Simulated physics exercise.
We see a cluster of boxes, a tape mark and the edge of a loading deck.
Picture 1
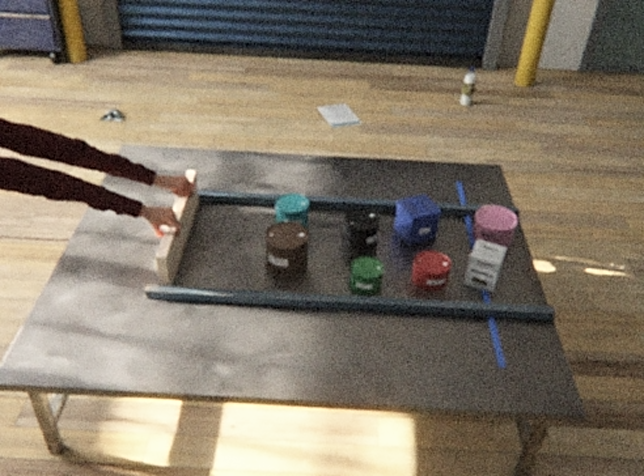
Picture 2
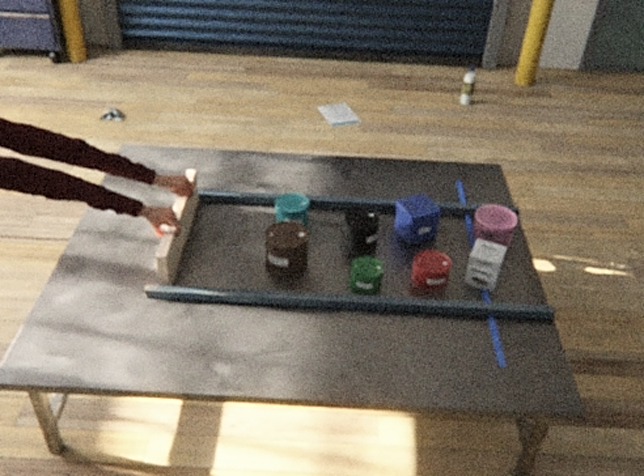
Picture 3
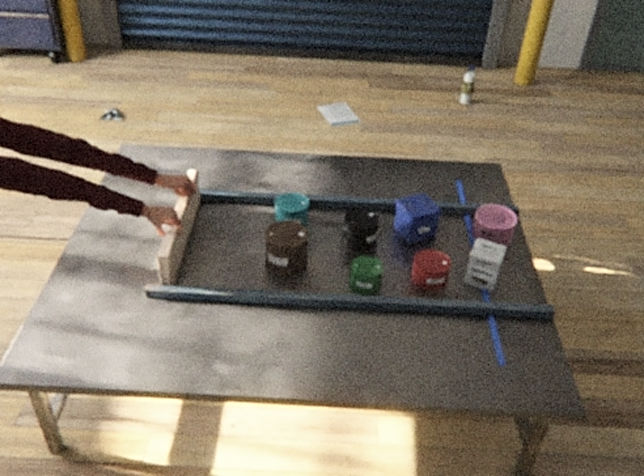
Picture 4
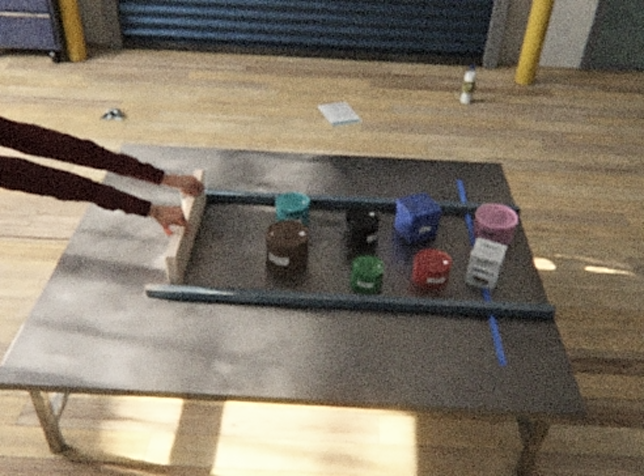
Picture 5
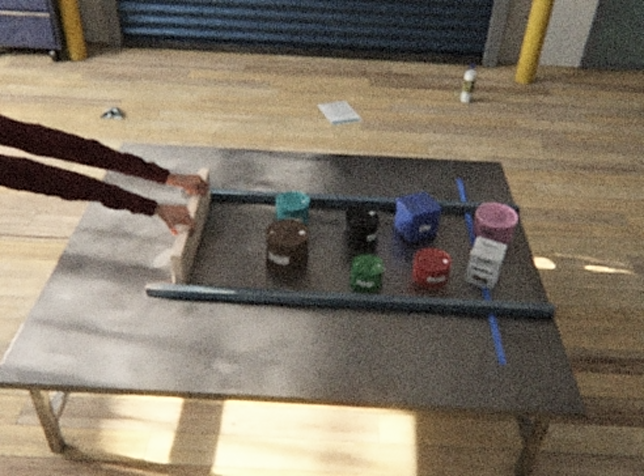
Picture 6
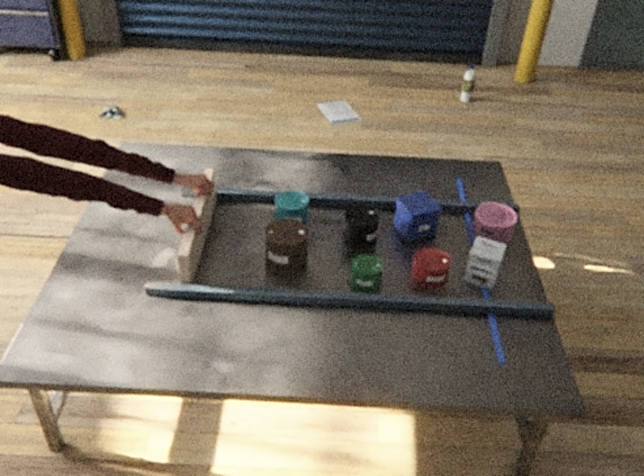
The clip shows two hands holding a pale plank between rails on a table, first keeping nearly still, then sliding it slightly right toward canisters, a blue tote, a white box and a pink pail, which stay in place.
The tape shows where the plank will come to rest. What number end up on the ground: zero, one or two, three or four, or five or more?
Here the number that fall off is one or two.
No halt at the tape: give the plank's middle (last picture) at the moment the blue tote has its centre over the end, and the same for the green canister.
For the blue tote at (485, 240), for the green canister at (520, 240).
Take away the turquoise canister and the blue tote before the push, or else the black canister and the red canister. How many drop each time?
Fallen: 1, and 1 in the other try.
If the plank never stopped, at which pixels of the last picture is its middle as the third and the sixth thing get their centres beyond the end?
At (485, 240) for the third, at (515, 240) for the sixth.
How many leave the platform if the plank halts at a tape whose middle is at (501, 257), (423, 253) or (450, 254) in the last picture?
Down on the ground: 4, 0 and 1.
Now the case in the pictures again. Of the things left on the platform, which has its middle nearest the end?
That is the white box.
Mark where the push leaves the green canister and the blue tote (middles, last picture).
The green canister at (504, 288), the blue tote at (521, 221).
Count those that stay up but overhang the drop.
That would be 3.
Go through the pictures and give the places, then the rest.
The first frame shows pink pail (494, 227); white box (485, 266); red canister (431, 271); plank (179, 227); tape (477, 259).
The second frame shows white box (485, 265); turquoise canister (292, 213).
The third frame shows red canister (431, 270); brown canister (287, 249).
The fourth frame shows pink pail (495, 226); blue tote (417, 219).
The fifth frame shows white box (485, 263); plank (193, 225).
The sixth frame shows pink pail (494, 224); white box (485, 263); red canister (431, 268); plank (199, 225); tape (477, 256).
A little later, none off yet; pink pail at rest near (494, 224); white box at rest near (485, 263); red canister at rest near (431, 268).
Next, none off yet; pink pail at rest near (494, 224); white box at rest near (485, 263); red canister shifted a little near (444, 270).
When it is over, the number that fall off is one or two; down, pink pail.
